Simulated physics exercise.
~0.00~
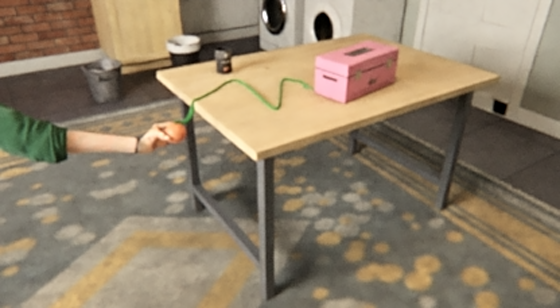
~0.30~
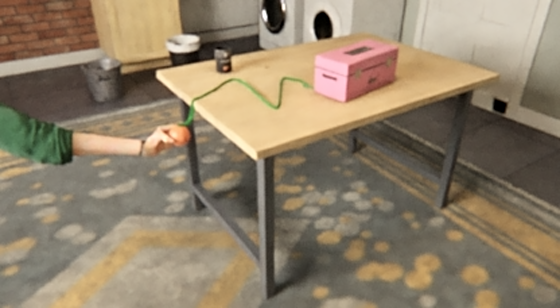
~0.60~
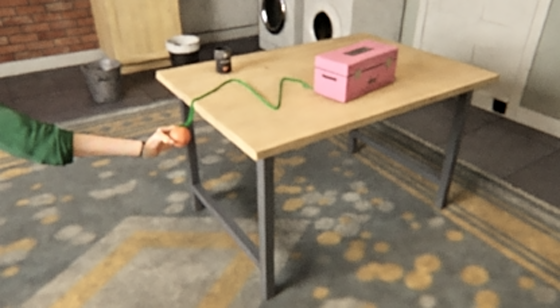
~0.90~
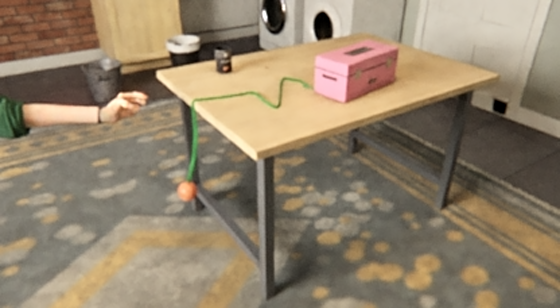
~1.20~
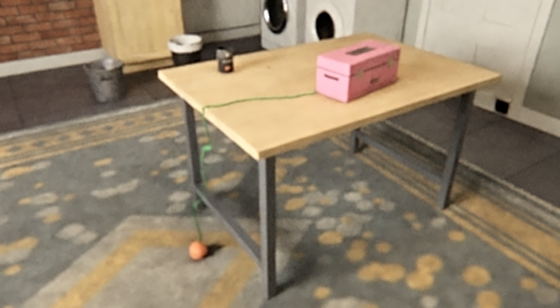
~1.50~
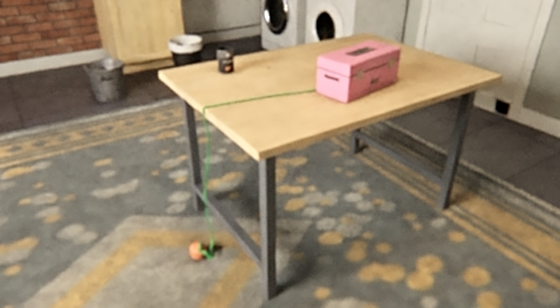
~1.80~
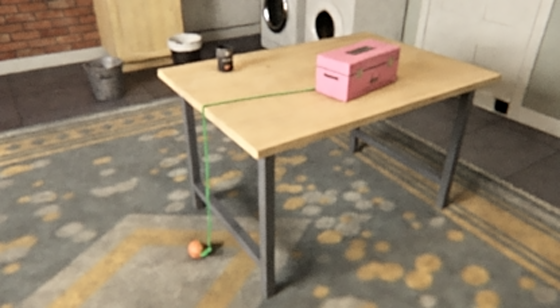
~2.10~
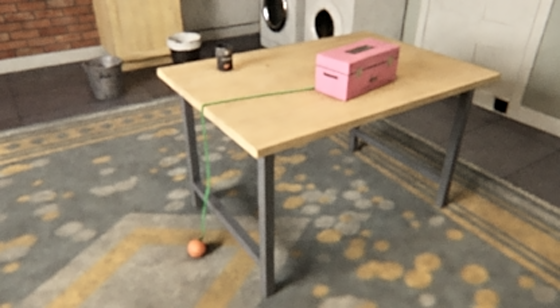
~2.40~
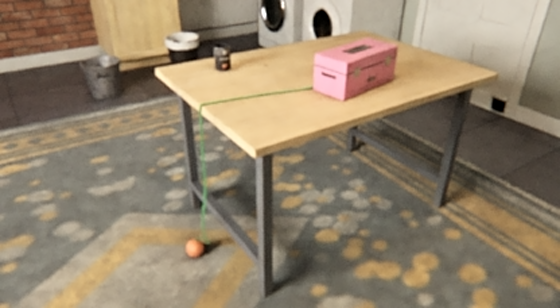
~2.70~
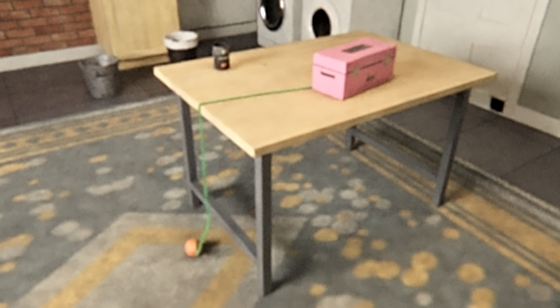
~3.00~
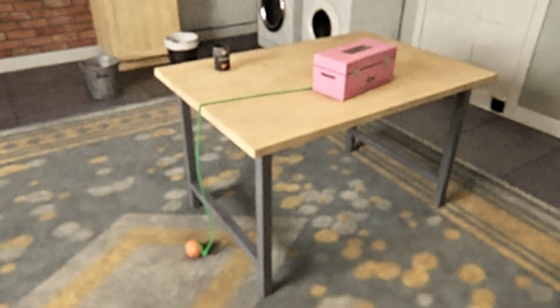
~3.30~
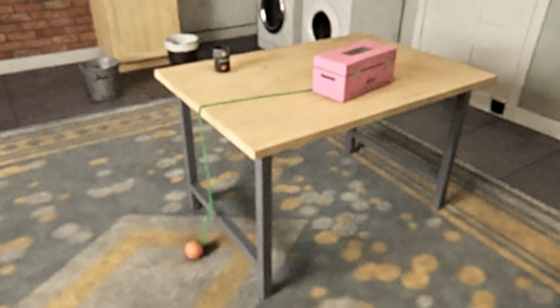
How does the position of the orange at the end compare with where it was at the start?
At the start the orange is held by a hand just off the left end of the table, near the height of the tabletop. By the end it is down on the floor below that end, slightly further to the right.
